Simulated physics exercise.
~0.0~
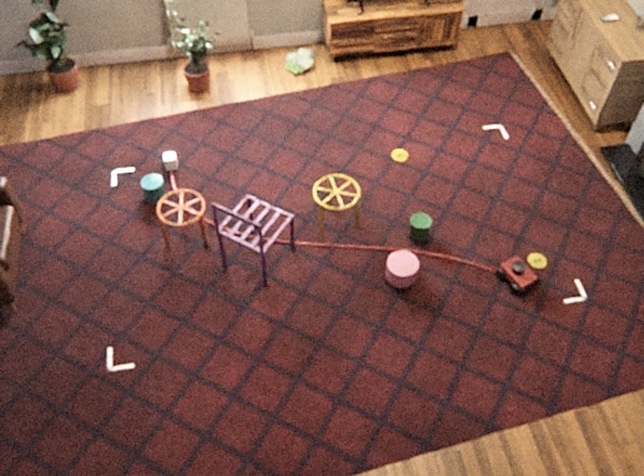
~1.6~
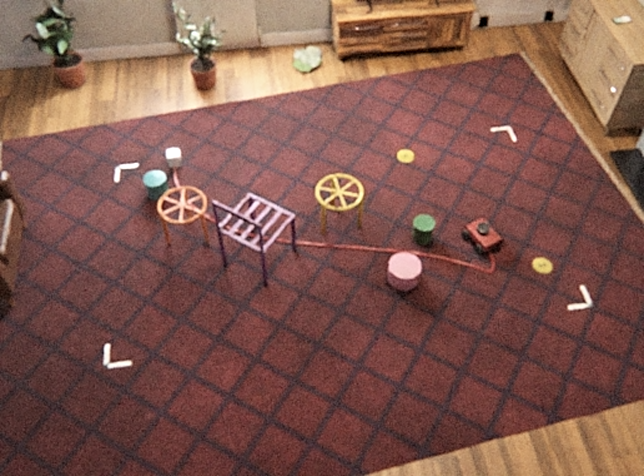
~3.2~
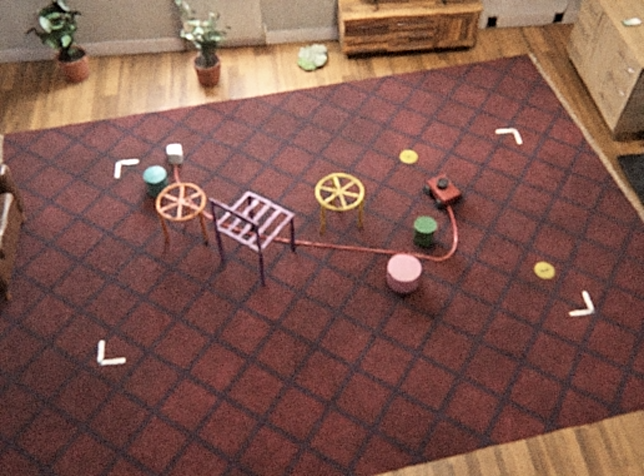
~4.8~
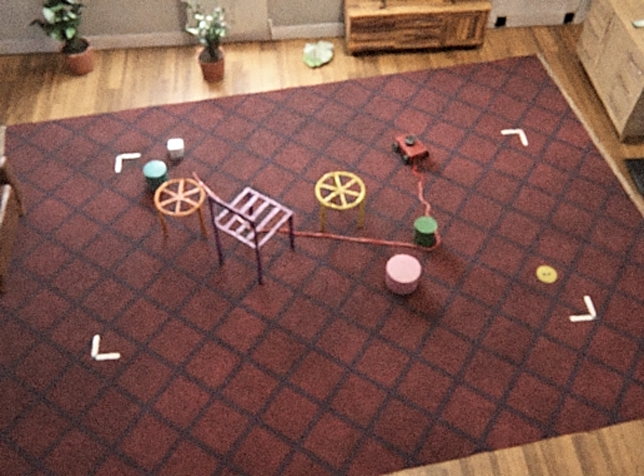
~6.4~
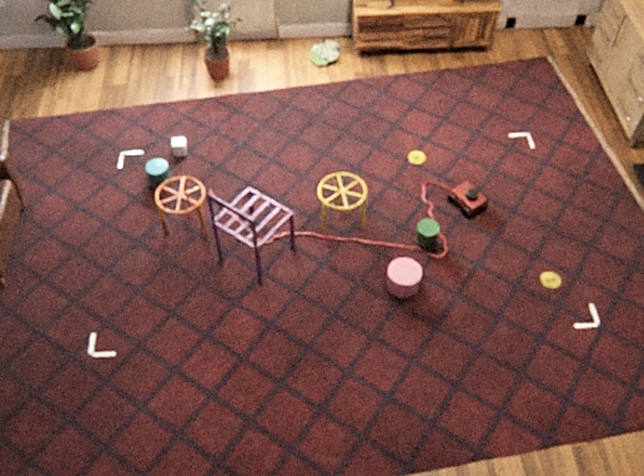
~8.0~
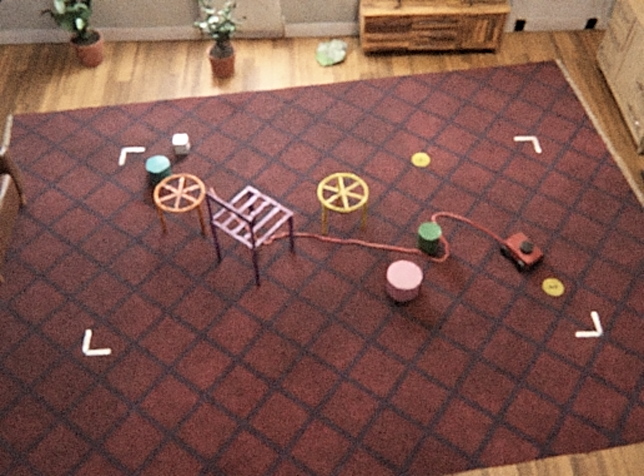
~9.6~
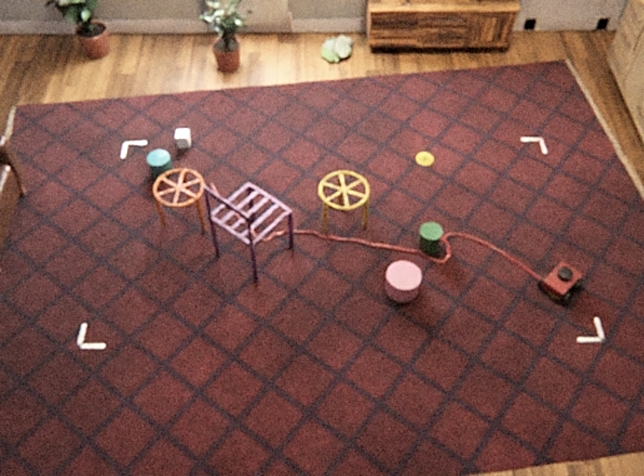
The clip opens on a dark red patterned rug, where a small red cart sits near a yellow mark at the right, trailing a red cord past two tubs, a green bucket, two stools and a purple chair toward a small white block. The cart rolls up and left, drawing the cord around beyond the pink tub and green bucket. As it reaches the far yellow mark, the cord's plug comes away from the white block. The cart turns back, heading right and down with the cord bent around the bucket. It ends at the near yellow mark, still unplugged.
